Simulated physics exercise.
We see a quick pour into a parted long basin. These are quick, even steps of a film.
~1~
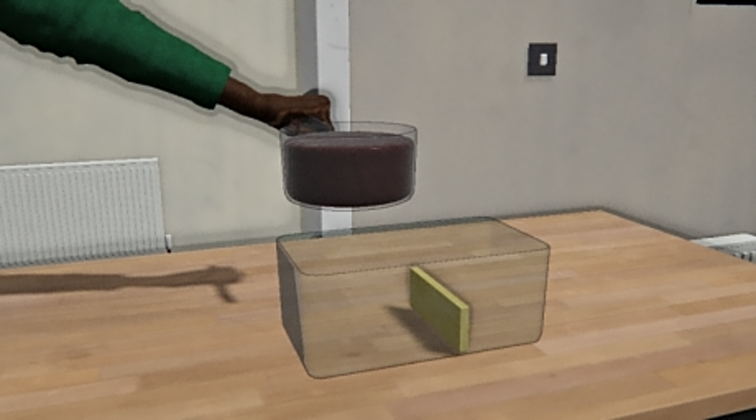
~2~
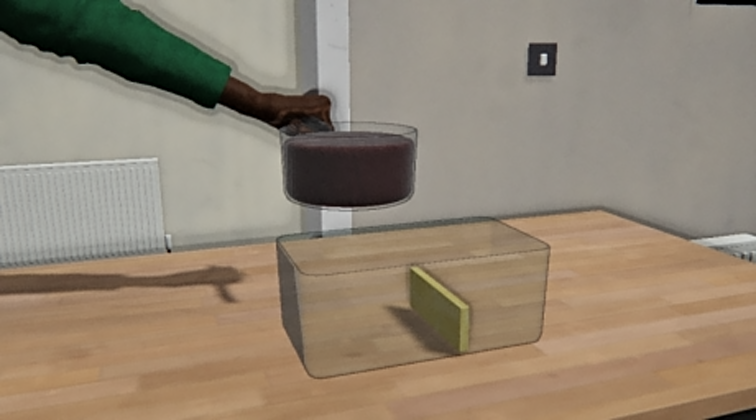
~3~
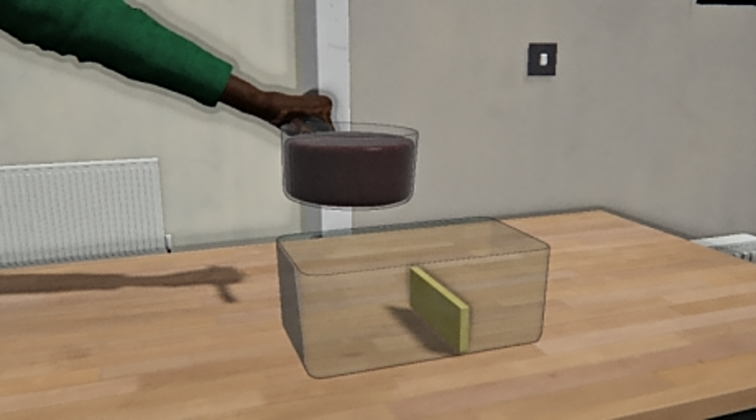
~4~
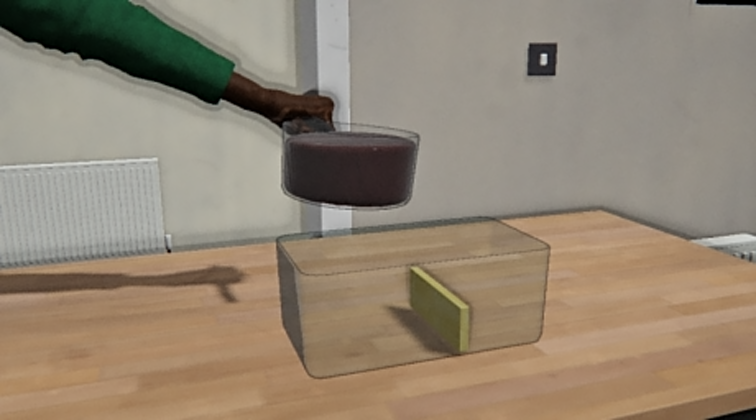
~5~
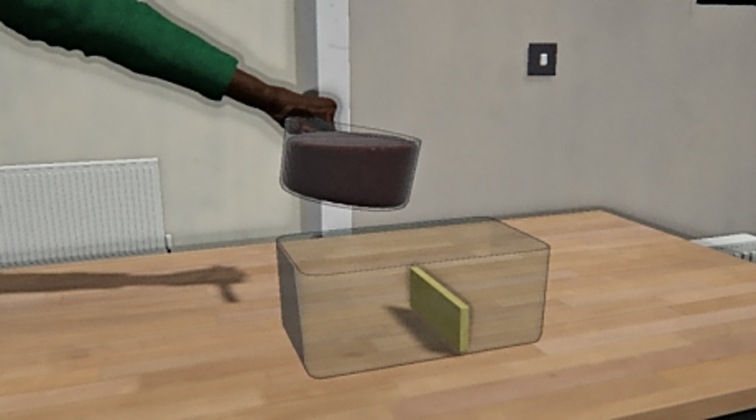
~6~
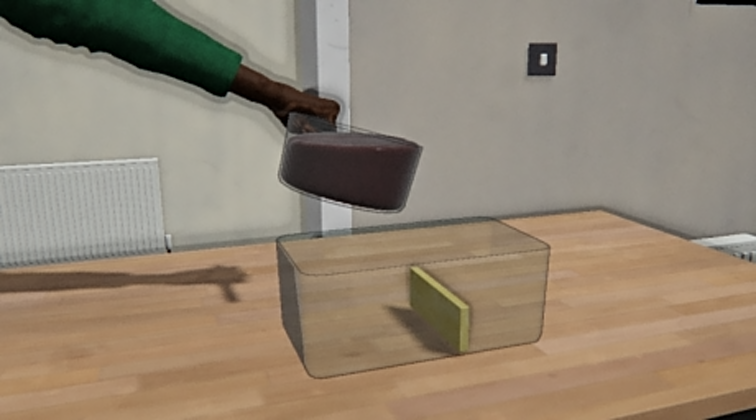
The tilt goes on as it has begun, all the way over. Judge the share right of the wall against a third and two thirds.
In the end from a third to two thirds is right of the wall.
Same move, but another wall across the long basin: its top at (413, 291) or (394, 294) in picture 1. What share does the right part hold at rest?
First some 75, then 90 per cent.
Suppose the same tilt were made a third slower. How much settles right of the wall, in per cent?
It comes to 65 per cent or so.
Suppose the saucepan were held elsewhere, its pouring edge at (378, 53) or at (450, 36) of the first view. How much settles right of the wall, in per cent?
The first gives 40 %, the second 70 %.
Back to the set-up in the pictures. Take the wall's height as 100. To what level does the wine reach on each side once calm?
Near 30 on the left, 60 on the right.
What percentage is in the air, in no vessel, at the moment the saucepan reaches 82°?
Roughly 30 in a hundred.
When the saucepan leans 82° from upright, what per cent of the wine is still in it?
Close to 40 per cent.
A moment on, the saucepan is tipped on its side and 42 per cent is still to pour, 2 is left of the wall and 25 right of it.
Next, the saucepan is tipped right over and 5 per cent is still to pour, 34 is left of the wall and 55 right of it.
Then the saucepan is tipped right over and 0 per cent is still to pour, 46 is left of the wall and 53 right of it.
Later the saucepan is tipped right over and 0 per cent is still to pour, 47 is left of the wall and 52 right of it.
In the end 47 per cent lies left of the wall, 52 right of it and 1 outside.
